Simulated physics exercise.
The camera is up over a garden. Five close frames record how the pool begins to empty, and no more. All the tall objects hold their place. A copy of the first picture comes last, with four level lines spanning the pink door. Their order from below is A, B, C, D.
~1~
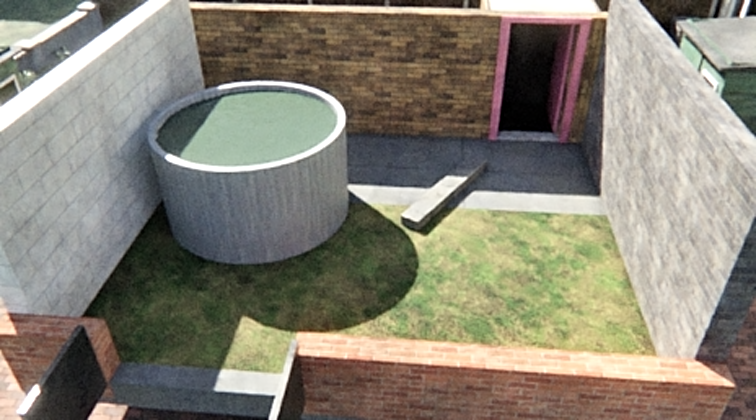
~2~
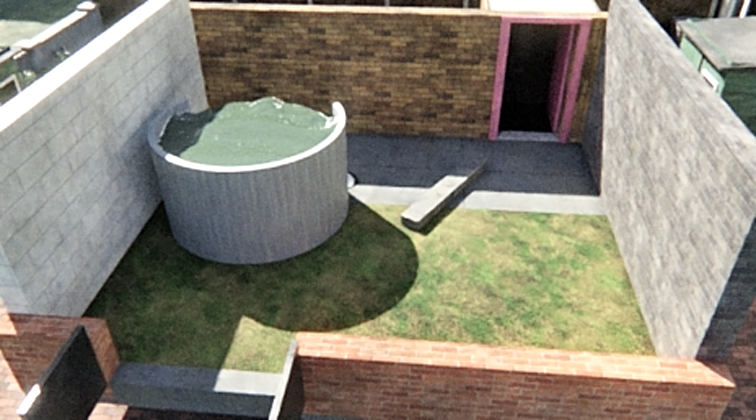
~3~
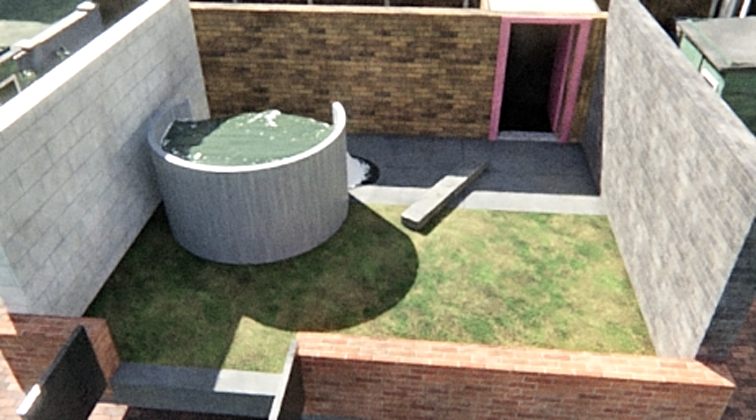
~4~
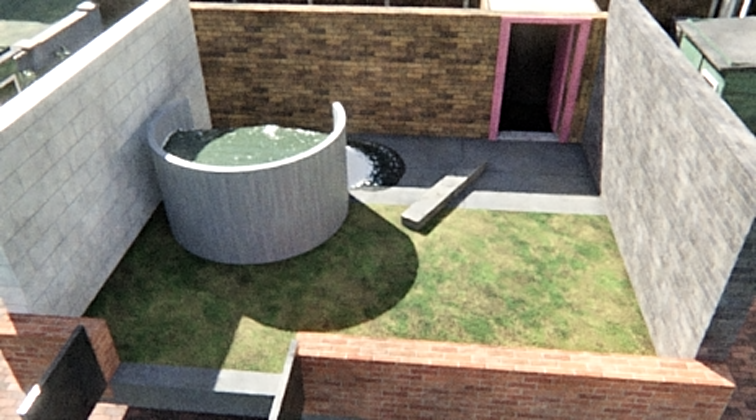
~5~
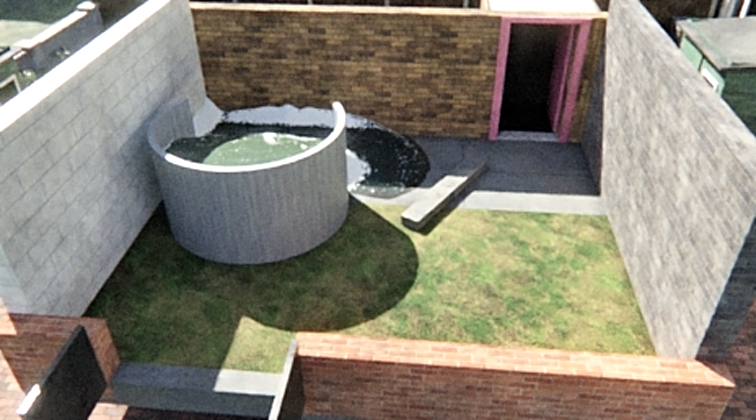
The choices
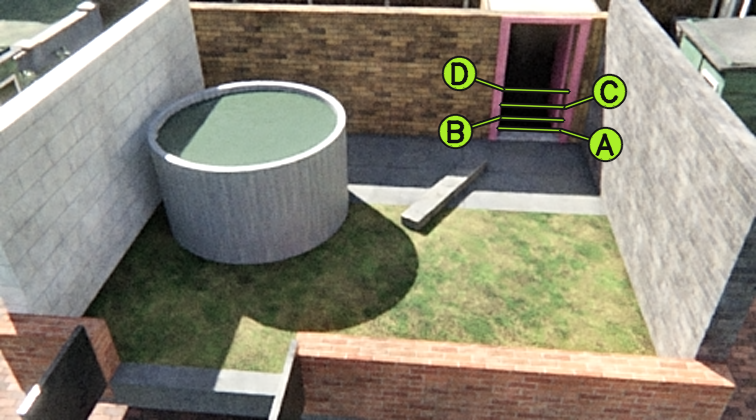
Water pours from the back of a round grey tank and spreads right across the paving.
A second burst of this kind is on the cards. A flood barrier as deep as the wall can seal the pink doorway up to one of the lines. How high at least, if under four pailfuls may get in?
Use line B.
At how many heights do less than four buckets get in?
Three of them.
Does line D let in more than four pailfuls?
No, that is safe.
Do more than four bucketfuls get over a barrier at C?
No, not at all.
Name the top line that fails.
That would be A.
On the marked copy, A at (529, 129); B at (531, 119); C at (533, 106); D at (535, 90); from the bottom up A, B, C, D.
For line A, about 10 bucketfuls get in.
For line B, a bucket or two gets in.
For line C, nothing gets over.
For line D, nothing gets over.
